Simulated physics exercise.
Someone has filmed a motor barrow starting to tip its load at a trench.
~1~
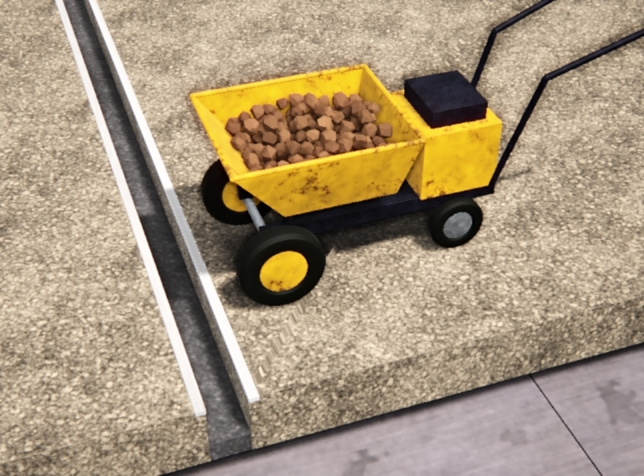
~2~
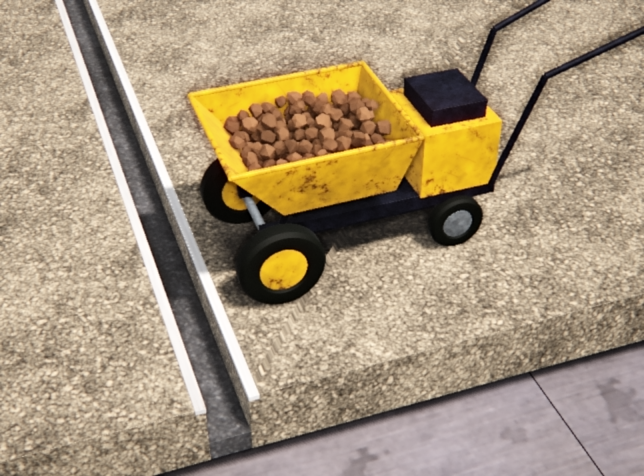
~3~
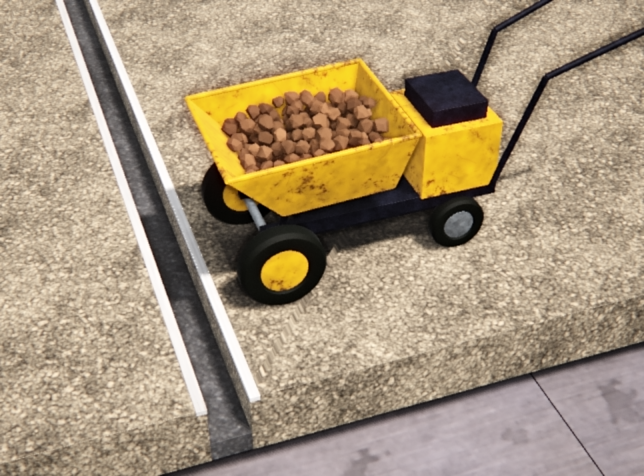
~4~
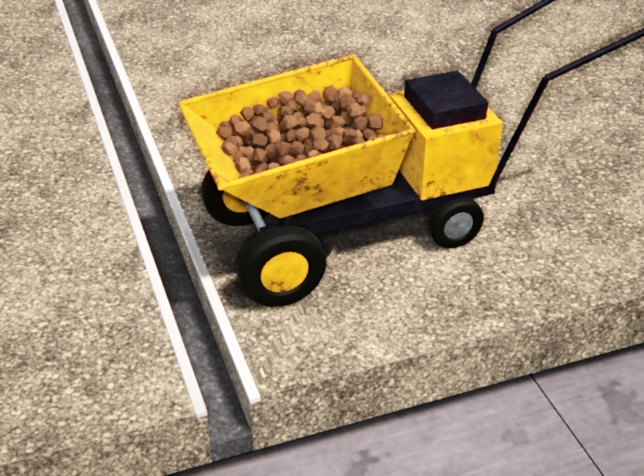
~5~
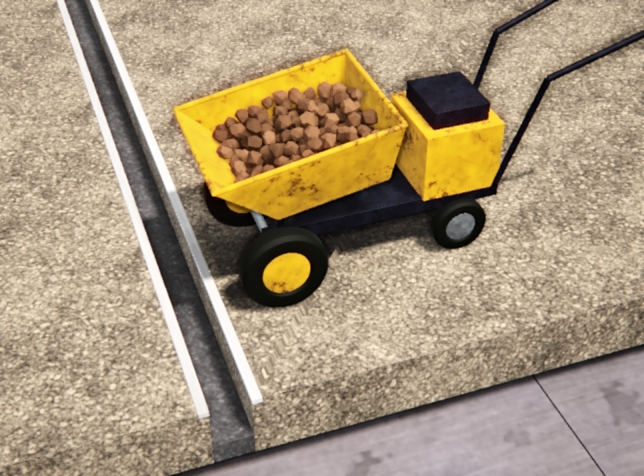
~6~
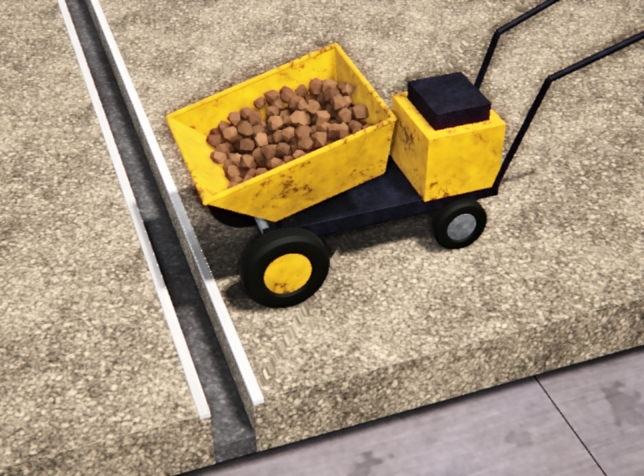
The yellow skip of a small motor barrow, heaped with brown clods, sits level beside a narrow, white-edged trench. It then tilts gradually toward the left, its back end rising away from the chassis and its front lip lowering, while the wheels stay in place and the clods remain piled inside.
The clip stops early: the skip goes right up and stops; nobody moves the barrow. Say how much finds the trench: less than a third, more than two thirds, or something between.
The trench ends with under a third of it.
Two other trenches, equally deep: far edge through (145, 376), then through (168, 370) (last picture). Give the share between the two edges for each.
Roughly 40 per cent, and 0 per cent.
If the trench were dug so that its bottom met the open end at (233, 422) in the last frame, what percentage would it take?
Some 0 per cent.
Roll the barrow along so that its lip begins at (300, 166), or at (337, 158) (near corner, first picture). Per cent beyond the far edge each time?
First some 30, then 10 per cent.
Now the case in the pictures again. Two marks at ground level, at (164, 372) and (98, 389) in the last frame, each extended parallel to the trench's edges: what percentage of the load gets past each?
About 70 and 30 per cent.
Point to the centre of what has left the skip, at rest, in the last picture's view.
Roughly at (89, 295).
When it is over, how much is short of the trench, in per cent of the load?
About 0 per cent.
Shortly afterwards, skip tipped steeply; the whole lot in the skip.
Next, skip tipped right over; near two thirds in the skip; near a quarter beyond it; only a few falling.
Some moments later, skip tipped right over; near a quarter in the skip; only a few in or heaped over the trench; near two thirds beyond it.
In the end, skip tipped right over; near a quarter in the skip; only a few in or heaped over the trench; near two thirds beyond it.
